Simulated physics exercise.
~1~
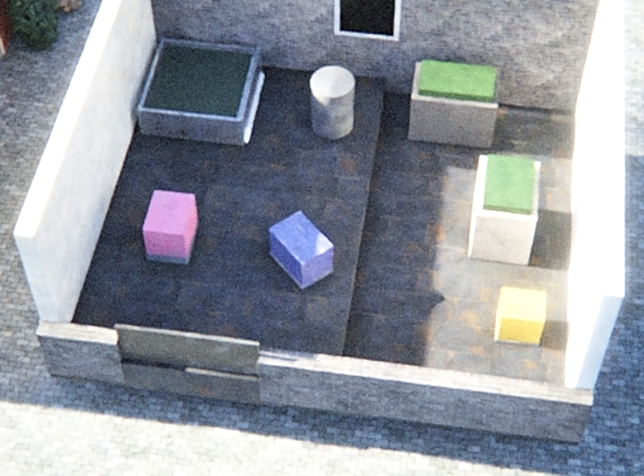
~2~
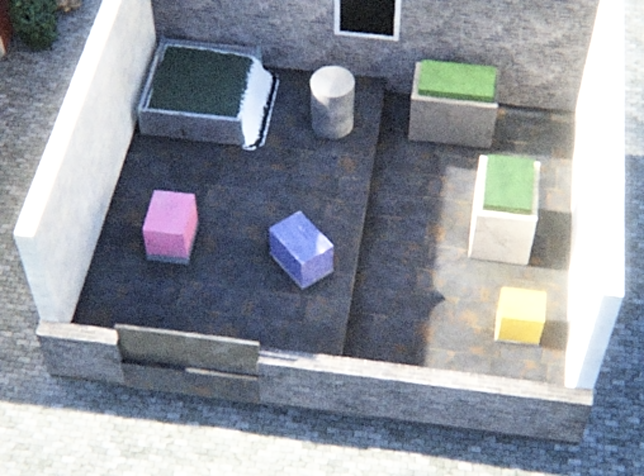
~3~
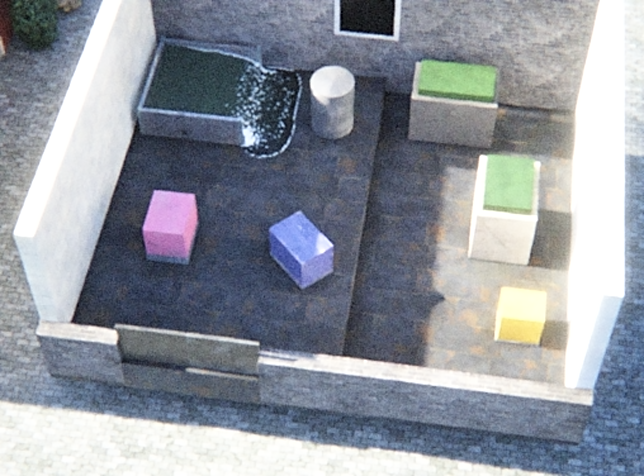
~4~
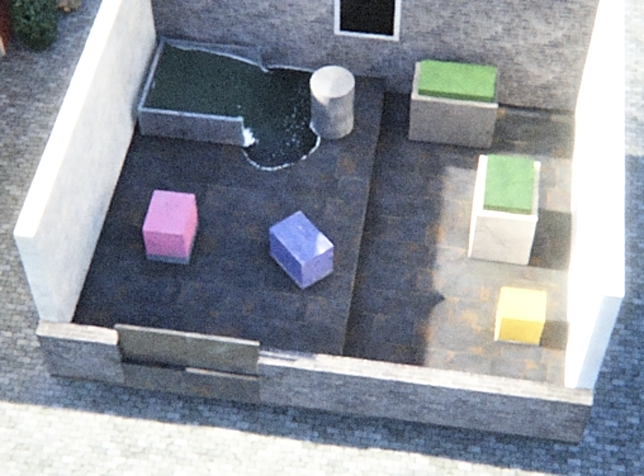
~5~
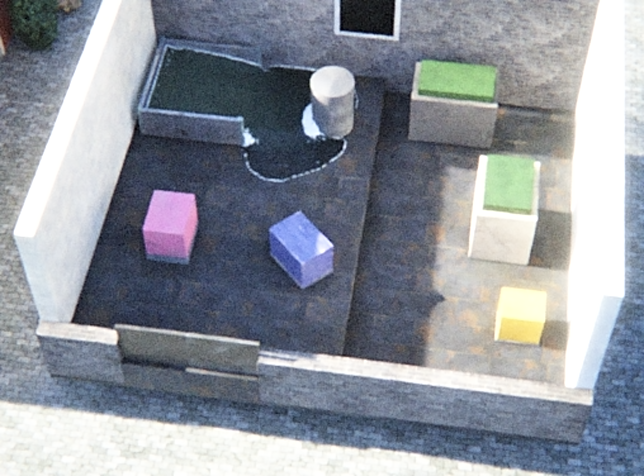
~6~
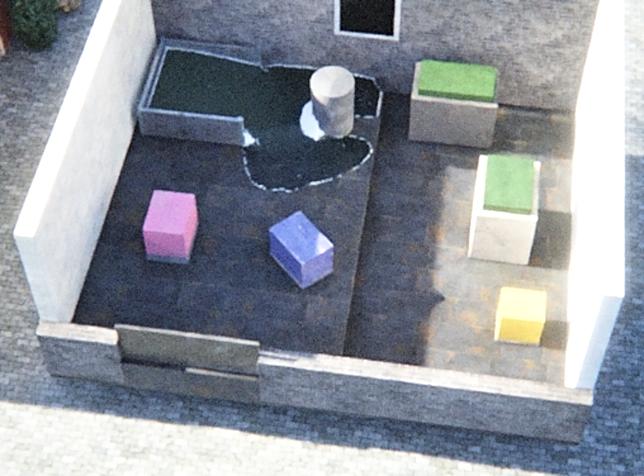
Dark water bursting from the right side of a stone tank, spreading across the paving and around a grey cylinder.
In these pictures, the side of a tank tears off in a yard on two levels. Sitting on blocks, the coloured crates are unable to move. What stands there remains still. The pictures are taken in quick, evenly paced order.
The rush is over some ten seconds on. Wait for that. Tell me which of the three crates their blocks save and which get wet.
Outcome: The blue crate will be a wet one, the yellow crate will be a wet one, the pink crate will be a dry one.
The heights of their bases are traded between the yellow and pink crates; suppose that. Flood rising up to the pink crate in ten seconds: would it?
Note: Pink crate is left dry.
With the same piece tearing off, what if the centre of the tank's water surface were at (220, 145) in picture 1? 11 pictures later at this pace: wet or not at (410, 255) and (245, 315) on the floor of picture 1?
The first spot is inundated and the second is not reached.
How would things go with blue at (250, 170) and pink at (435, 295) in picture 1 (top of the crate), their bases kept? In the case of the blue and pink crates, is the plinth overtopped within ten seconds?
The blue crate is reached, while the pink crate is reached.
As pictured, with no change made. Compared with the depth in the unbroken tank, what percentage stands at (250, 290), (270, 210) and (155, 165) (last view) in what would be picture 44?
2, 4 and 0 per cent, roughly.
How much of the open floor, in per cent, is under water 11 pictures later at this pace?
It comes to roughly 35 in a hundred.
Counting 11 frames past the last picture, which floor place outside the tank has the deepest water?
At about (408, 104).
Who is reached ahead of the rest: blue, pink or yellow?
Simply the blue-painted one.
A moment on, water covers 20 % of the floor; the blue crate not reached, the yellow crate not reached, the pink crate not reached.
Next, water covers 35 % of the floor; the blue crate water round its plinth, the yellow crate not reached, the pink crate not reached.
Then, water covers 50 % of the floor; the blue crate water round its plinth, the yellow crate water round its plinth, the pink crate not reached.
Later, water covers 65 % of the floor; the blue crate water round its plinth, the yellow crate water round its plinth, the pink crate water round its plinth.
In the end, water covers 70 % of the floor; the blue crate was topped, the yellow crate was topped, the pink crate stayed above the water.
